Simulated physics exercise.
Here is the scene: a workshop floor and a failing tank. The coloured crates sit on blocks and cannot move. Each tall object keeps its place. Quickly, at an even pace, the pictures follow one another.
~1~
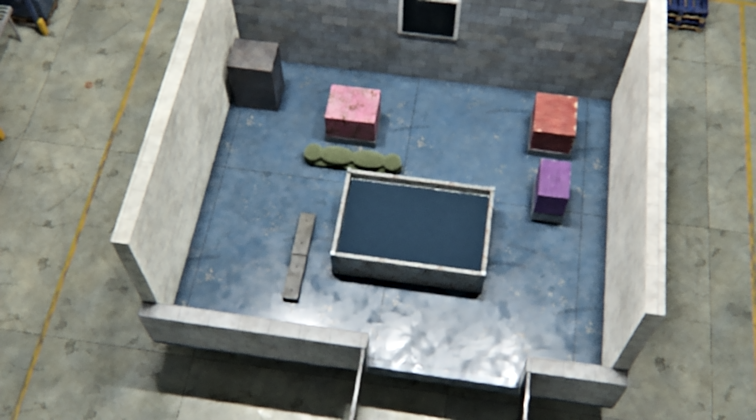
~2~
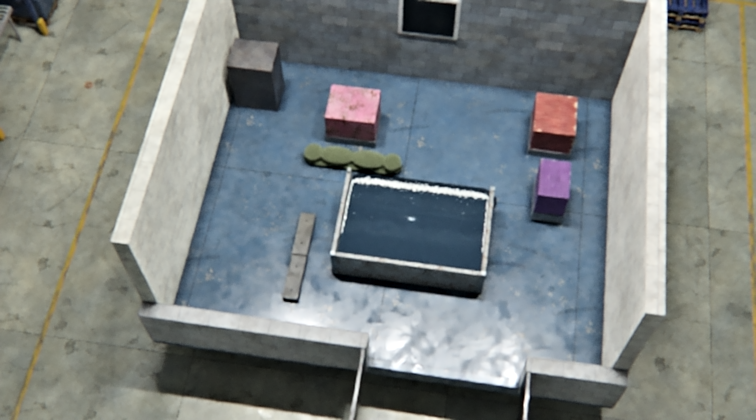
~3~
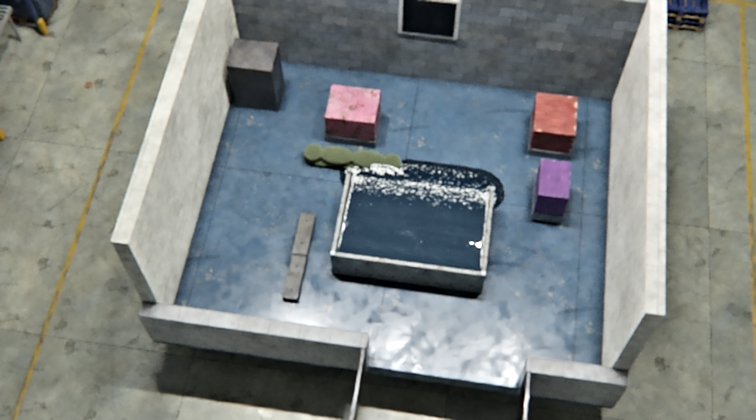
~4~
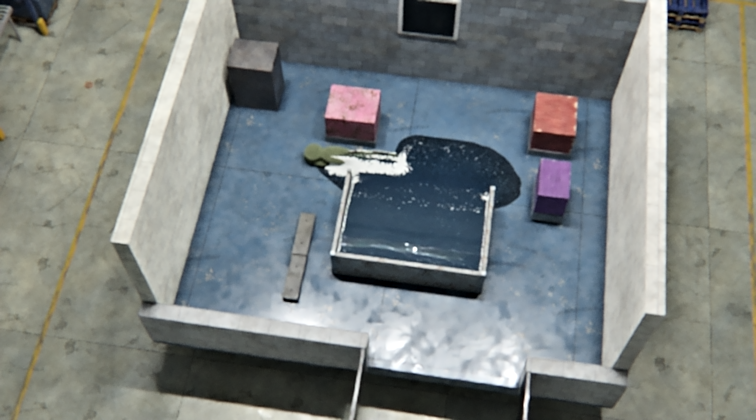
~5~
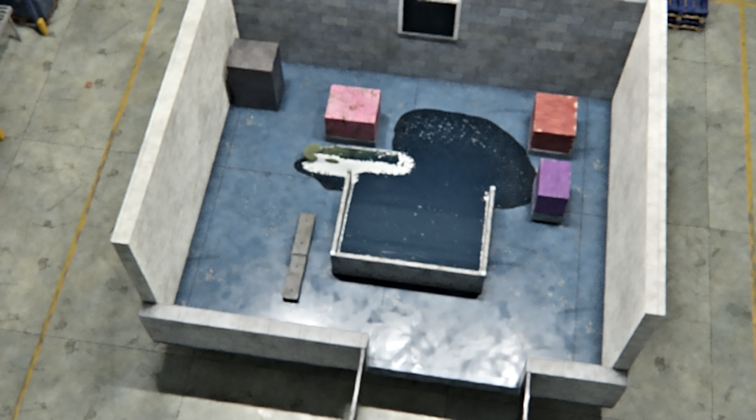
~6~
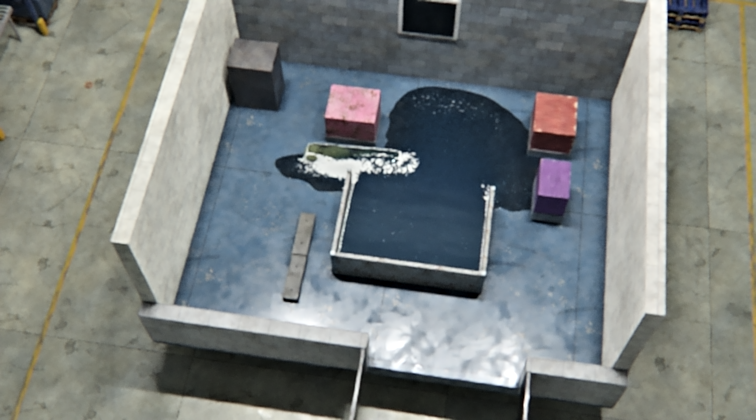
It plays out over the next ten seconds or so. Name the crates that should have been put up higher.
Afterwards, the red crate ends up wet; the pink crate ends up dry; the purple crate ends up dry.
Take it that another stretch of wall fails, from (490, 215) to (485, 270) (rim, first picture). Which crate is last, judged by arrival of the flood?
It's the crate marked pink.
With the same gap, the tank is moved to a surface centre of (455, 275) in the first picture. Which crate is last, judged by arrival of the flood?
The pink crate.
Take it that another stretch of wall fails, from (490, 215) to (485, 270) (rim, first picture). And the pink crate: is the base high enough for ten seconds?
As far as I can tell, the pink crate stays clear.
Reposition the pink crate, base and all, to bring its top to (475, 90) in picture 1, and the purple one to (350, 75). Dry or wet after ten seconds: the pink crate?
The pink crate gets flooded.
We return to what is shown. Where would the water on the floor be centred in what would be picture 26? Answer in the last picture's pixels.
(421, 162).
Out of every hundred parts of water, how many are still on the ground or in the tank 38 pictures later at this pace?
The share not yet gone is roughly 100 percent.
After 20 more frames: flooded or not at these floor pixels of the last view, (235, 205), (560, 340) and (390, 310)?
Going through them in order, I'd say drenched, clear and clear.
A moment on, water covers 35 % of the floor; the red crate water round its plinth, the pink crate water round its plinth, the purple crate water round its plinth.
Next, water covers 50 % of the floor; the red crate water round its plinth, the pink crate water round its plinth, the purple crate water round its plinth.
Then, water covers 60 % of the floor; the red crate water round its plinth, the pink crate water round its plinth, the purple crate water round its plinth.
Later, water covers 90 % of the floor; the red crate water round its plinth, the pink crate water round its plinth, the purple crate water round its plinth.
In the end, water covers 95 % of the floor; the red crate was topped, the pink crate stayed above the water, the purple crate stayed above the water.
